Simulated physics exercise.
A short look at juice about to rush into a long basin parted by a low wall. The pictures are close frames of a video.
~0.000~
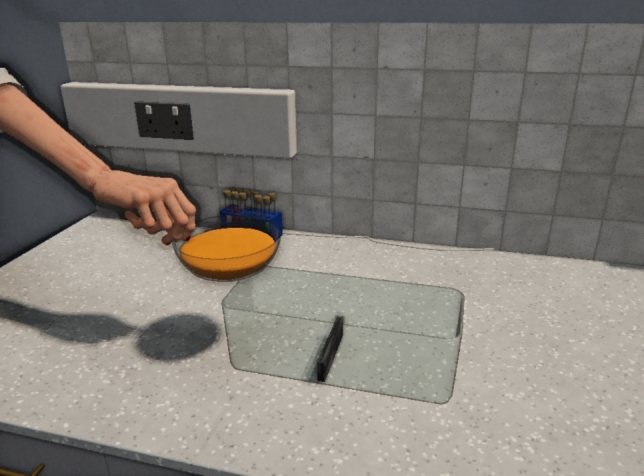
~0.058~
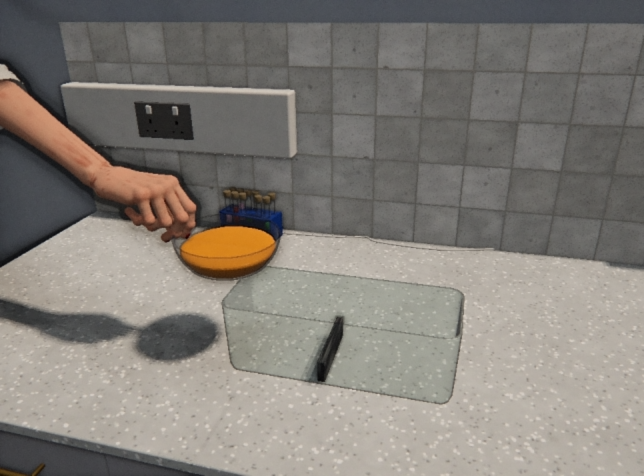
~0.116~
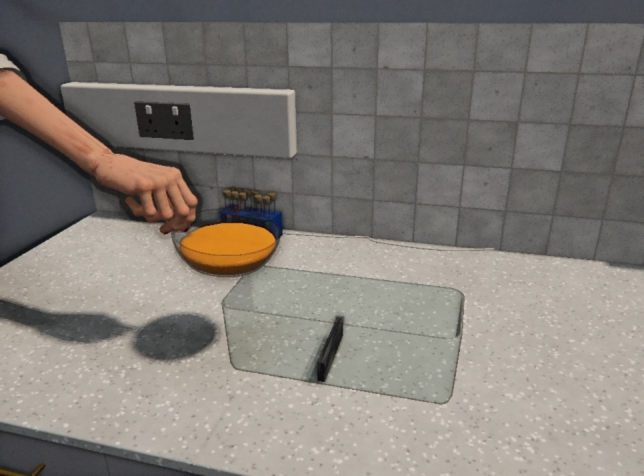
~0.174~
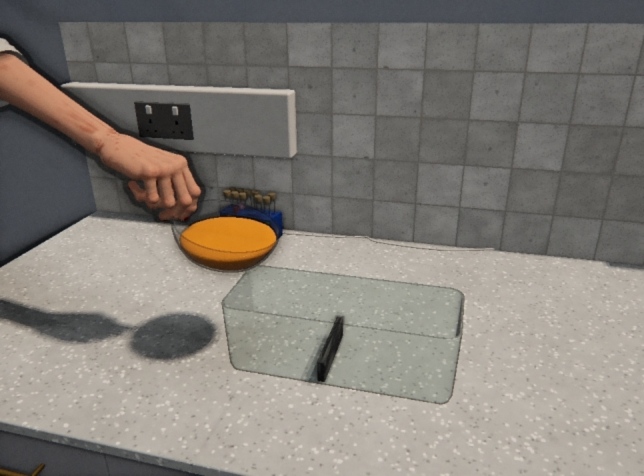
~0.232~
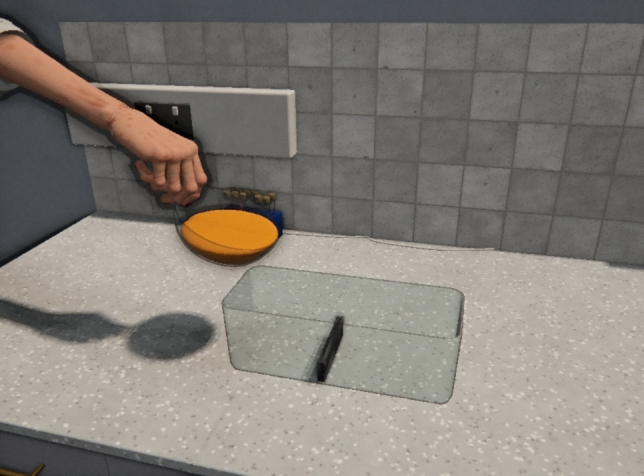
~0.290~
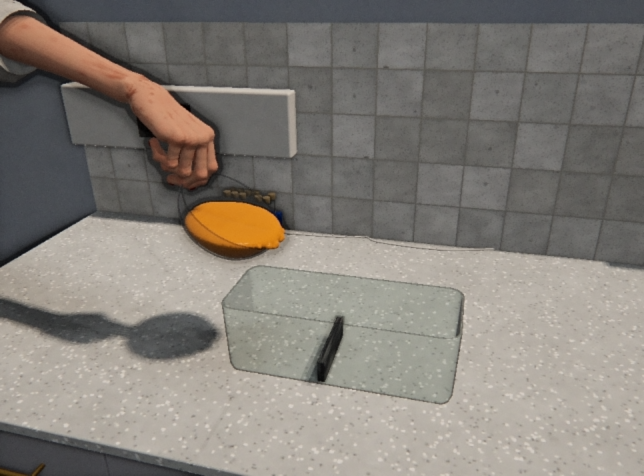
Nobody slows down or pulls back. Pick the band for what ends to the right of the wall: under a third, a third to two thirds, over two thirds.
It comes to over two thirds.
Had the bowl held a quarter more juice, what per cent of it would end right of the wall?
Close to 80 per cent.
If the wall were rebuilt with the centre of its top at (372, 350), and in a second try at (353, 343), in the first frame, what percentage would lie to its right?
First some 15, then 30 per cent.
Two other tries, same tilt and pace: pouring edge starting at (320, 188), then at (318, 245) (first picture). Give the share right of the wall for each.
Near 80 % and 85 %.
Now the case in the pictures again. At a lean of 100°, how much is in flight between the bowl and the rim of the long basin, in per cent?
Near 50 %.
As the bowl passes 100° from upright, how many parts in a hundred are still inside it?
About 5 per cent.
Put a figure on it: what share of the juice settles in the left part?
Some 20 per cent.
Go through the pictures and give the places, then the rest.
It leans 0°; its right rim is at (277, 242); the juice meets the walls at (187, 240) and (275, 250); the long basin's rim runs from (236, 285) to (462, 315); the wall's top is at (331, 339), in the first picture.
It leans 2°; its right rim is at (277, 242); the juice meets the walls at (187, 239) and (275, 249), in the second picture.
It leans 6°; its right rim is at (277, 242); the juice meets the walls at (186, 234) and (275, 246), in the third picture.
It leans 13°; its right rim is at (277, 242); the juice meets the walls at (187, 228) and (275, 242), in the fourth picture.
It leans 23°; its right rim is at (276, 242); the juice meets the walls at (188, 218) and (277, 236), in the fifth picture.
It leans 35°; its right rim is at (276, 242); the juice meets the walls at (192, 208) and (266, 228); 5 per cent is over the edge, in the sixth picture.
A moment on, the bowl is tipped right over and 5 per cent is still to pour, 11 is left of the wall and 36 right of it.
Next, the bowl is tipped right over and 0 per cent is still to pour, 18 is left of the wall and 81 right of it.
Then the bowl is tipped right over and 0 per cent is still to pour, 20 is left of the wall and 79 right of it.
Later the bowl is tipped right over and 0 per cent is still to pour, 21 is left of the wall and 79 right of it.
Finally, 21 per cent lies left of the wall, 79 right of it and 0 outside.
